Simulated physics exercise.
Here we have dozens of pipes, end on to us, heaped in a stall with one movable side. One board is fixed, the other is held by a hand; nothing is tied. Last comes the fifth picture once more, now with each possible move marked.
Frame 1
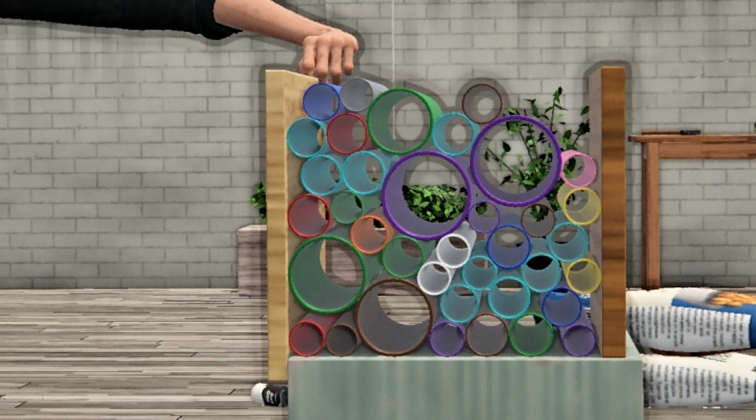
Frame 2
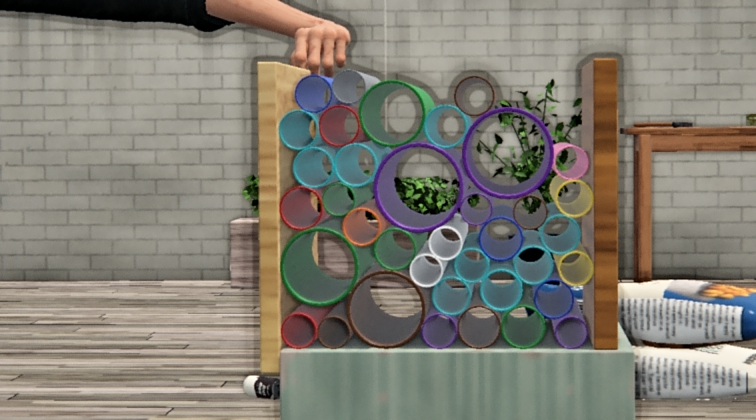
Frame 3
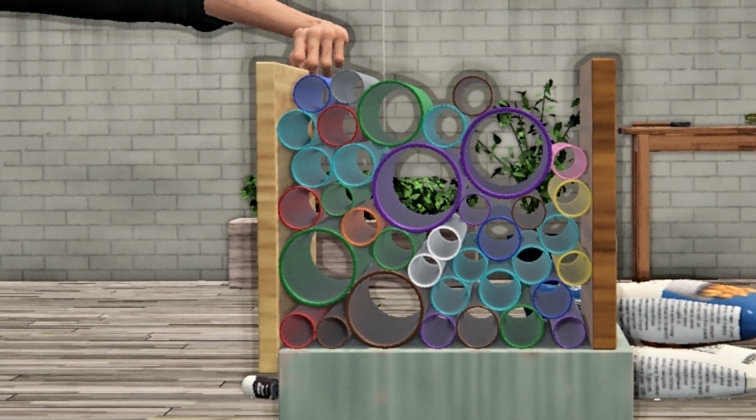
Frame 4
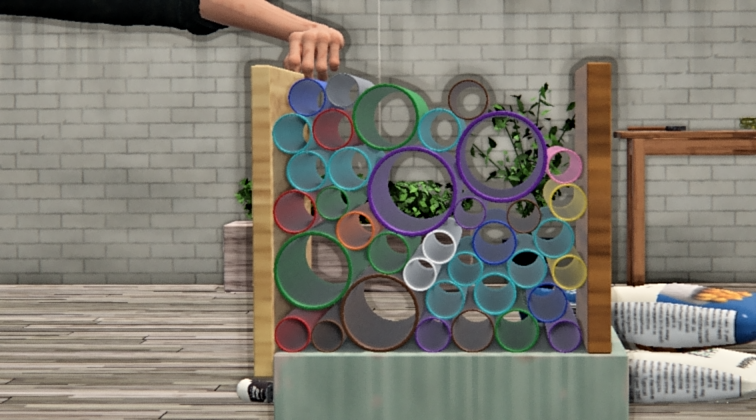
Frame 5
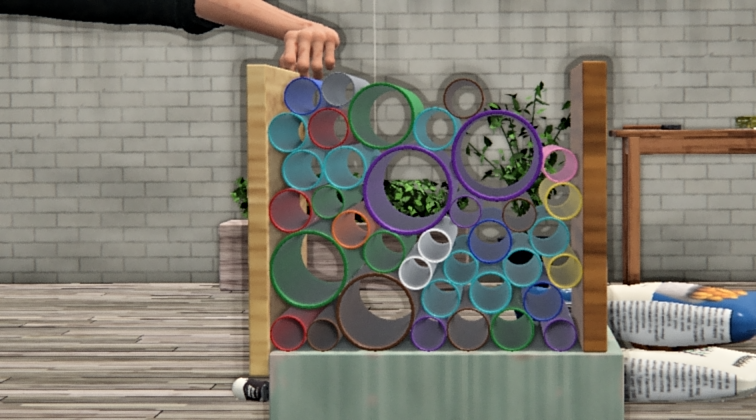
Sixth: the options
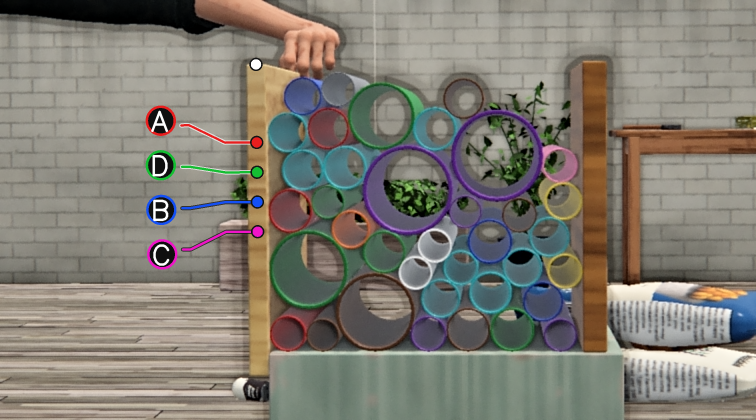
Many colourful pipes sit stacked between two boards, barely moving, while a hand rests on top.
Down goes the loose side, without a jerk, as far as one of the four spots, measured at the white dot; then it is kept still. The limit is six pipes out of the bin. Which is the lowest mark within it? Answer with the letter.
The answer is mark C.
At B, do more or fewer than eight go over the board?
At B, fewer than eight.
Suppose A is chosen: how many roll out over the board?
It comes to none.
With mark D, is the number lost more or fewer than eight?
It loses fewer than eight.
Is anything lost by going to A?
At A: No.
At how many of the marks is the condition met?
Four of the four.
On the marked copy, A at (257, 143); B at (258, 202); C at (258, 232); D at (257, 172); the white dot at (256, 64).
Taking C. A third of the way, top of the board (267, 139).
Two thirds of the way, top of the board (268, 223).
When it is over, top of the board (268, 232), three out over the board.
As for the rest, A none out over the board; B three out over the board; D none out over the board.
